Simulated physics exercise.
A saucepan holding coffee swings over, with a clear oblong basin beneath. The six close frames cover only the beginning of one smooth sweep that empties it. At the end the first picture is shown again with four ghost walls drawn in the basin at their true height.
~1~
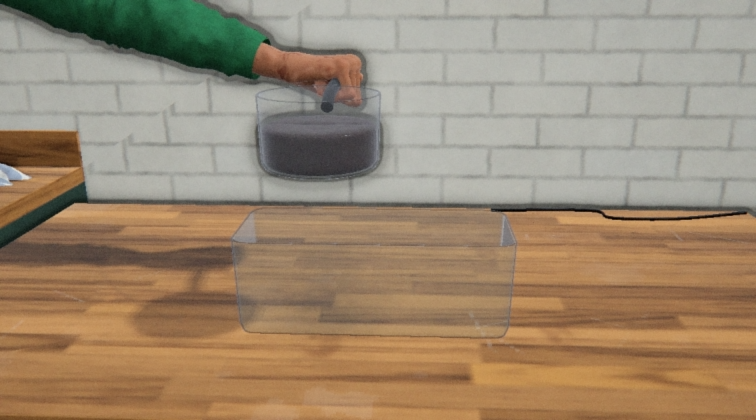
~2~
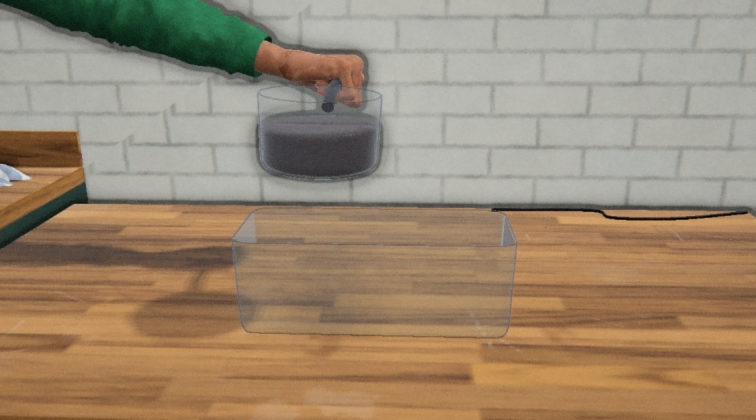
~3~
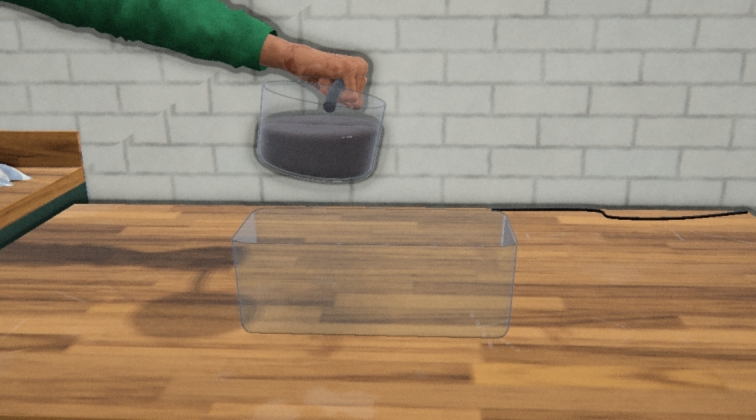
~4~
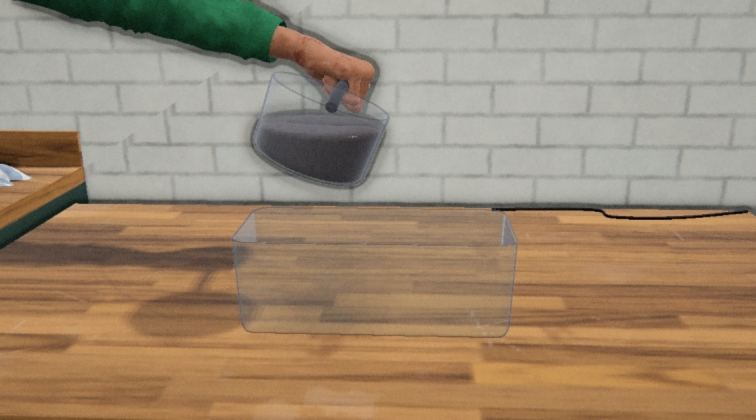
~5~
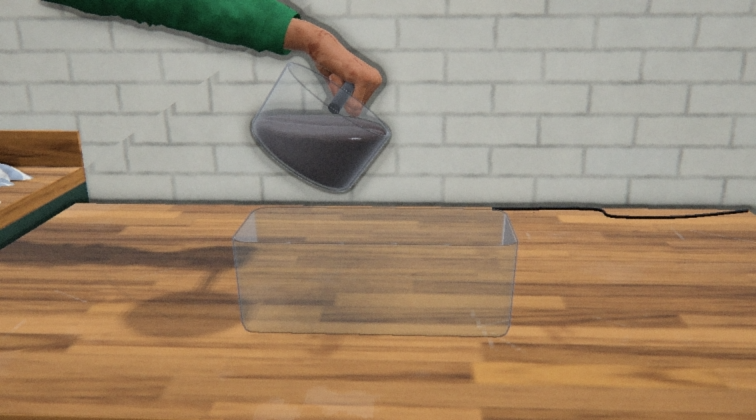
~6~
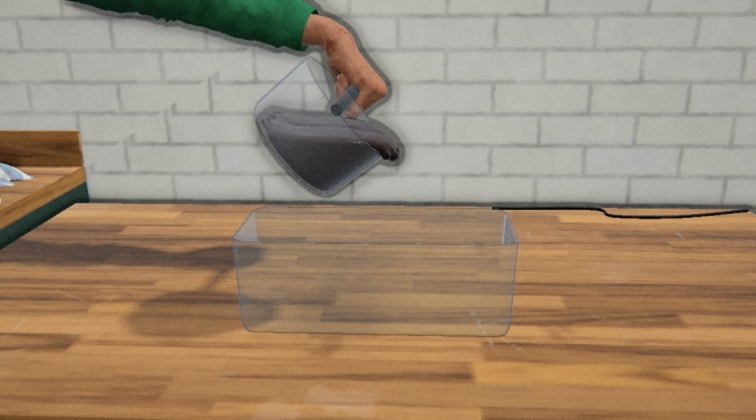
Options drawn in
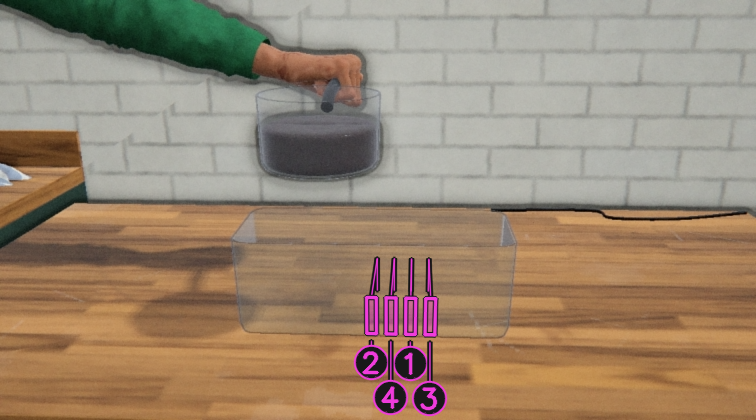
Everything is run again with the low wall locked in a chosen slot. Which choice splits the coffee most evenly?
The answer is slot 1.
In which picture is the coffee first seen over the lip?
In picture 6.
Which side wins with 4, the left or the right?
The right one.
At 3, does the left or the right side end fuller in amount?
More ends on the left.
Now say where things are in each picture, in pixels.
Upright, lip at (378, 93); basin from (241, 329) to (508, 335); nothing has left yet.
Tipped about 3°, lip at (380, 95); nothing has left yet.
Tipped about 10°, lip at (384, 103); nothing has left yet.
Tipped about 21°, lip at (387, 116); nothing has left yet.
Tipped about 36°, lip at (389, 133); nothing has left yet.
Tipped about 51°, lip at (385, 151); coffee is over the lip, down to (392, 157).
On the marked copy, 1 at (410, 341); 2 at (371, 340); 3 at (429, 342); 4 at (390, 341).
With 1, about 50 % ends left of the wall and 50 % right of it.
With 2, about 6 % ends left of the wall and 94 % right of it.
With 3, about 76 % ends left of the wall and 23 % right of it.
With 4, about 17 % ends left of the wall and 82 % right of it.
